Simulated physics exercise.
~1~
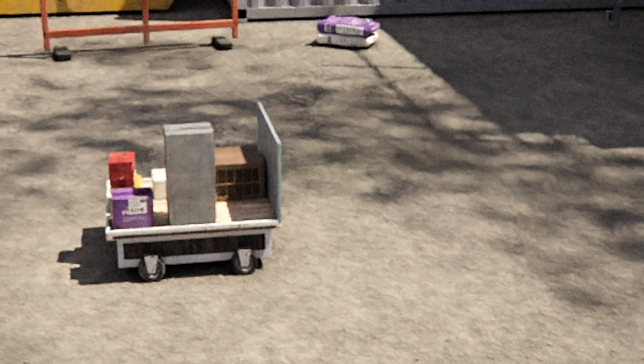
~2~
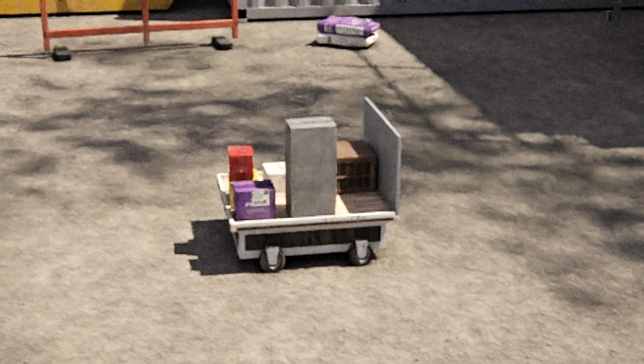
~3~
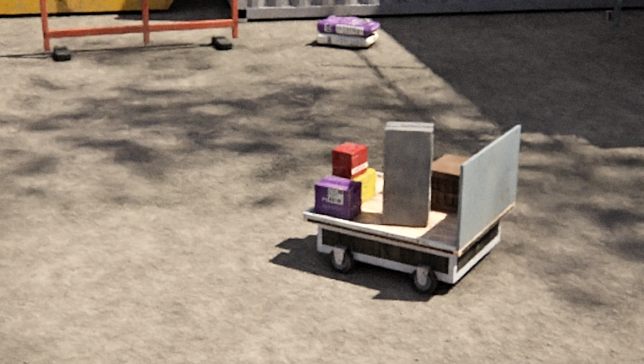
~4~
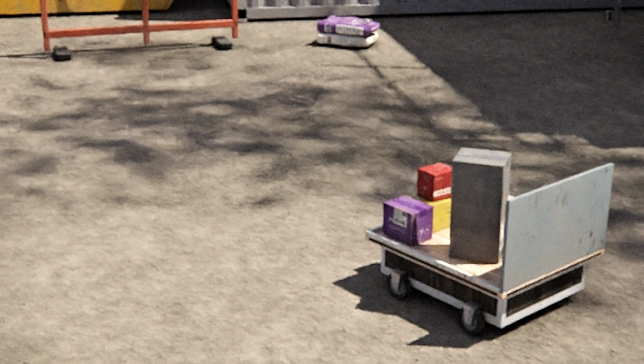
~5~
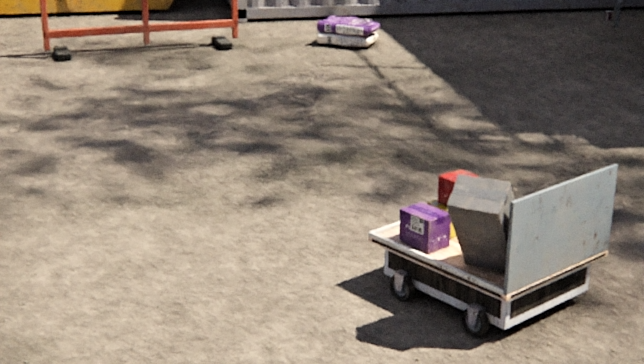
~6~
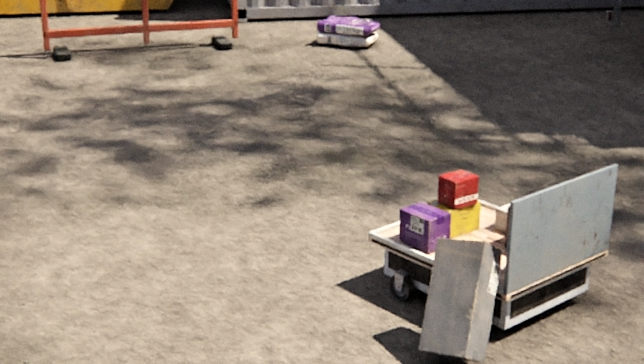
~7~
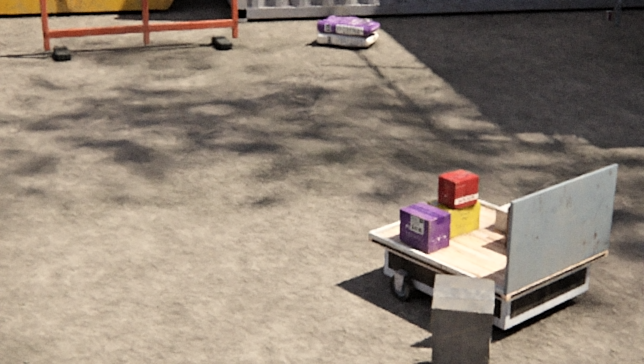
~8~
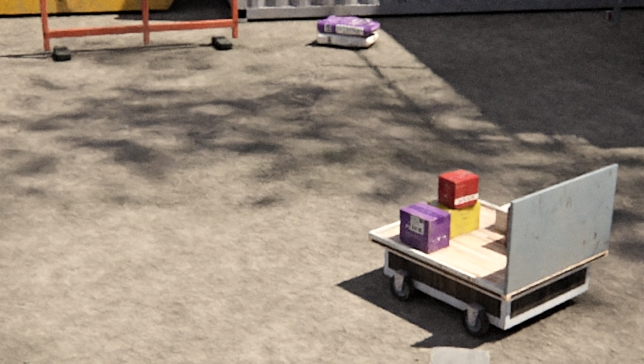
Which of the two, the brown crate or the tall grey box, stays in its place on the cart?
The brown crate keeps its place, mostly hidden behind the front board at the end. The tall grey box tips off the near side and ends up off the deck.
Loaded cart rolling right, turning toward the camera and stopping as its tall grey box topples off the near side.
